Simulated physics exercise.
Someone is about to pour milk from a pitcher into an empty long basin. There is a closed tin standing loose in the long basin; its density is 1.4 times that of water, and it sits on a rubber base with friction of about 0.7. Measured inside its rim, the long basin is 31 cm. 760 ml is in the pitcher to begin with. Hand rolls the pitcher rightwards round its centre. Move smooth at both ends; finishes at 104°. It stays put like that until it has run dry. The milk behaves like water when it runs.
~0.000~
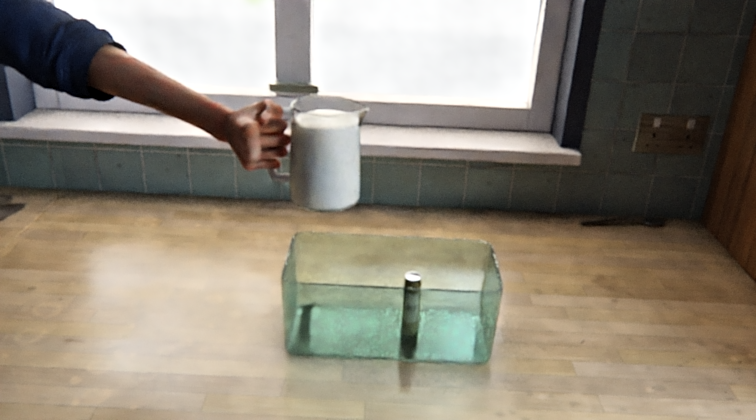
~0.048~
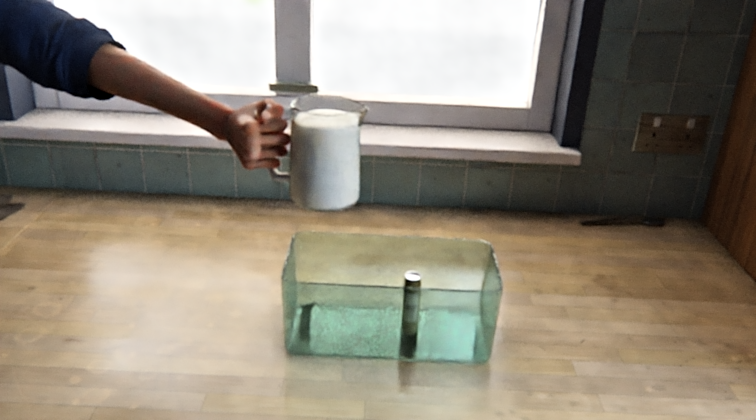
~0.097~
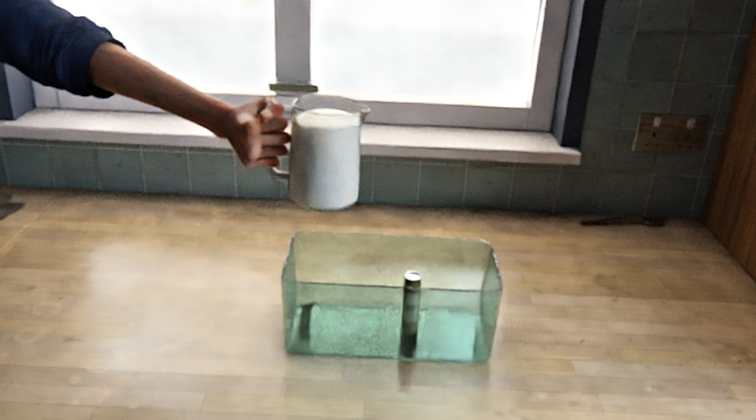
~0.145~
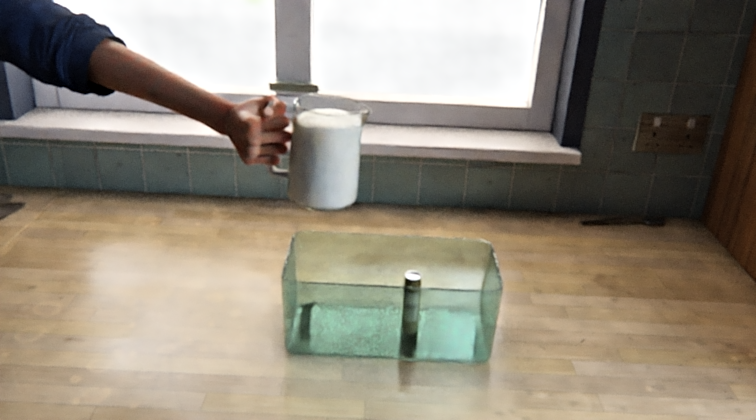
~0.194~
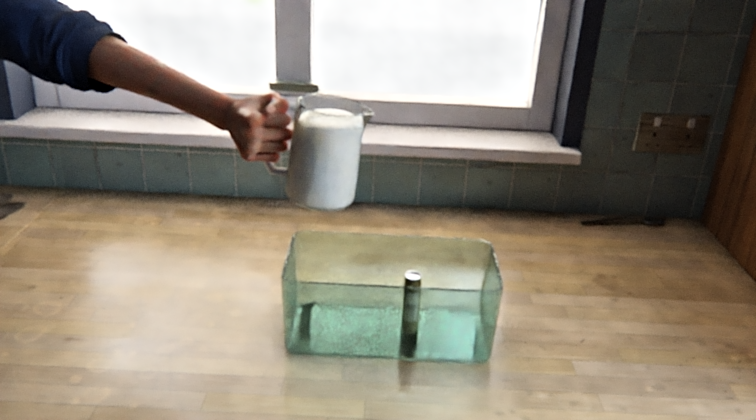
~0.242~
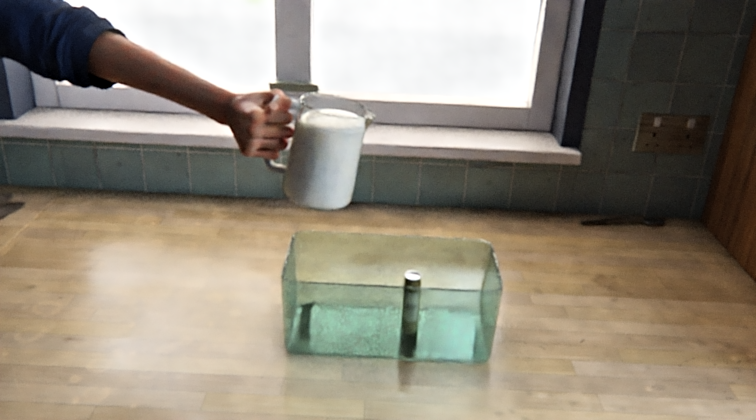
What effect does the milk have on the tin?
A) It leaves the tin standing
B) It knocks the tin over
Option A: It leaves the tin standing.
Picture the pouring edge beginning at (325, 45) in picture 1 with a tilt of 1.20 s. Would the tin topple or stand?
Then the tin comes down.
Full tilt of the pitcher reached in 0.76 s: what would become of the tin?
In that case the tin does not tip.
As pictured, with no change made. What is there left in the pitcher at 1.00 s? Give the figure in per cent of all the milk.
About 46 percent.
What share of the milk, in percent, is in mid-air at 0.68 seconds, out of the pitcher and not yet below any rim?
Roughly 10 %.
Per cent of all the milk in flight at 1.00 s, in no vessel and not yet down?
It comes to some 22 percent of the total.
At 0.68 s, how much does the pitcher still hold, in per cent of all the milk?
Still held: Roughly 90 % of the total.
By 0.68 s the tilt is 63° and 89 per cent is still to pour; the tin stands where it began.
By 1.00 s the tilt is 97° and 46 per cent is still to pour; the tin stands where it began.
By 1.34 s the tilt is 104° and 8 per cent is still to pour; the tin stands where it began.
By 1.70 s the tilt is 104° and 1 per cent is still to pour; the tin stands where it began.
At rest the tin stands where it began.
